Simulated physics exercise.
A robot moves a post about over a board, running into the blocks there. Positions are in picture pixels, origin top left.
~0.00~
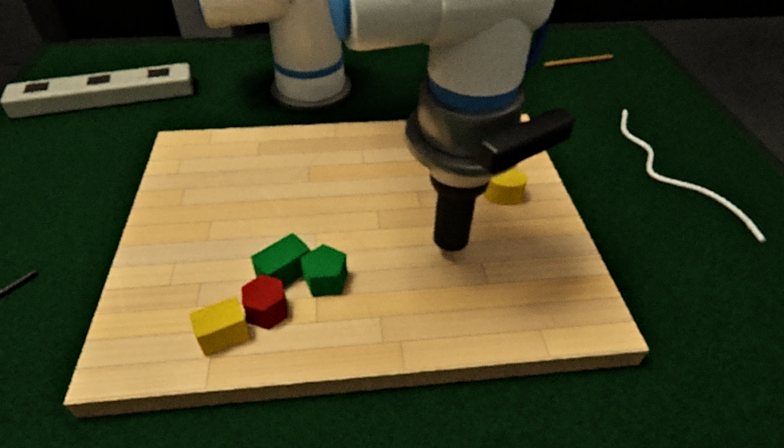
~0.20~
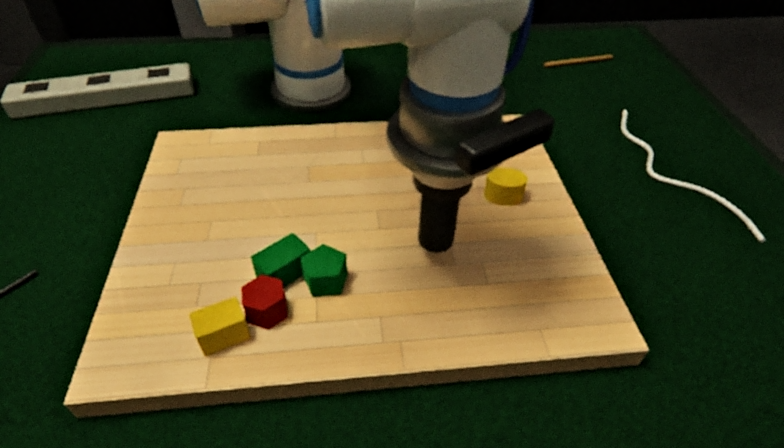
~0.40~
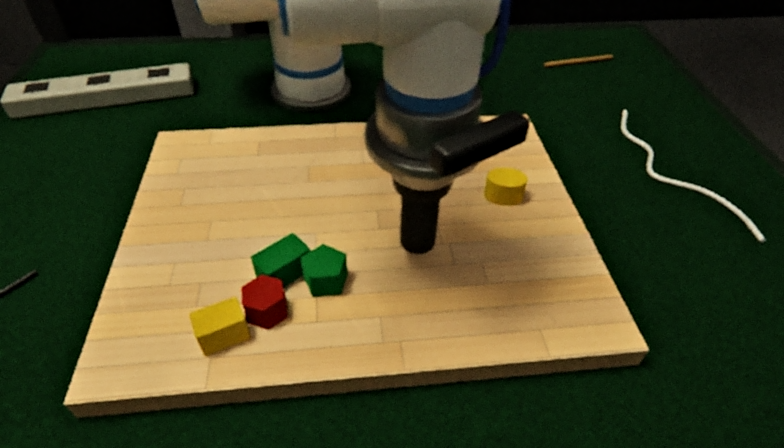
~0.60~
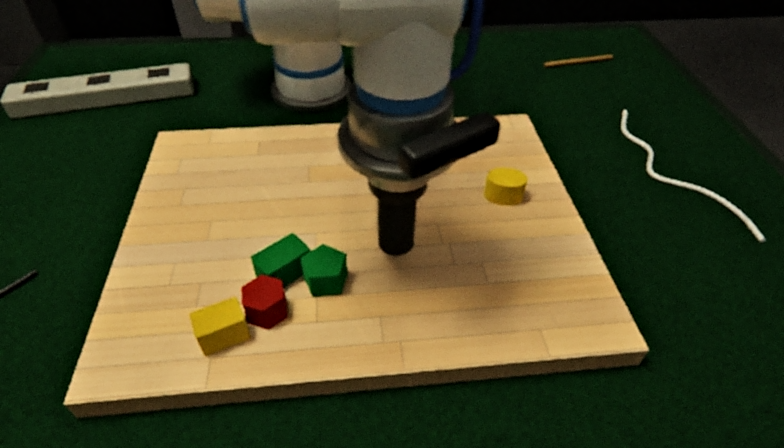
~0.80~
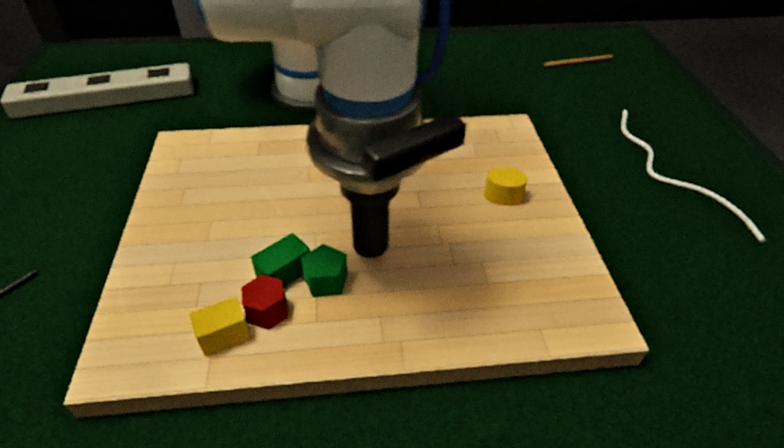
At the start, a robot arm holds a dark post upright over the right half of a wooden board, with a yellow round block behind it and green, red and yellow blocks clustered at left. The arm moves the post steadily leftward, nearer the green five-sided block, while the blocks stay still.
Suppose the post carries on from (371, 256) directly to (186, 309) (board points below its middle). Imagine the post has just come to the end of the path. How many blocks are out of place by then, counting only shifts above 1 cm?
The result: Three blocks or more.
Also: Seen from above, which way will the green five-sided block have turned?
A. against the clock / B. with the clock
Choice A: Against the clock.
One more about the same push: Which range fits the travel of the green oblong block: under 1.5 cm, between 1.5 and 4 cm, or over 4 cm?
The green oblong block ends up quite far away, over 4 cm.
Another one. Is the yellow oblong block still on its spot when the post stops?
No.
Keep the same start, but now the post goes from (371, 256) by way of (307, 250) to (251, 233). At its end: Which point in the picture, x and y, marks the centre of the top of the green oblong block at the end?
The point I'd pick in the picture is (257, 256).
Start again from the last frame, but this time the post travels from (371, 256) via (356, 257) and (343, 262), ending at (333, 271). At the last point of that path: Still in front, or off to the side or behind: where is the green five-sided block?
It stays on the post's front.
The first path, step by step. One third of the way, post at (310, 261); yellow oblong block at (202, 326); red hexagonal block at (247, 302); green oblong block at (260, 256); green five-sided block at (284, 280).
Two thirds of the way, post at (247, 279); yellow oblong block at (166, 349), turned 15° clockwise; red hexagonal block at (216, 332); green oblong block at (203, 258), turned 45° clockwise; green five-sided block at (251, 302), turned 45° anticlockwise.
At the end, post at (181, 297); yellow oblong block at (166, 349), turned 15° clockwise; red hexagonal block at (216, 333); green oblong block at (171, 256), turned 110° clockwise; green five-sided block at (251, 302), turned 50° anticlockwise.
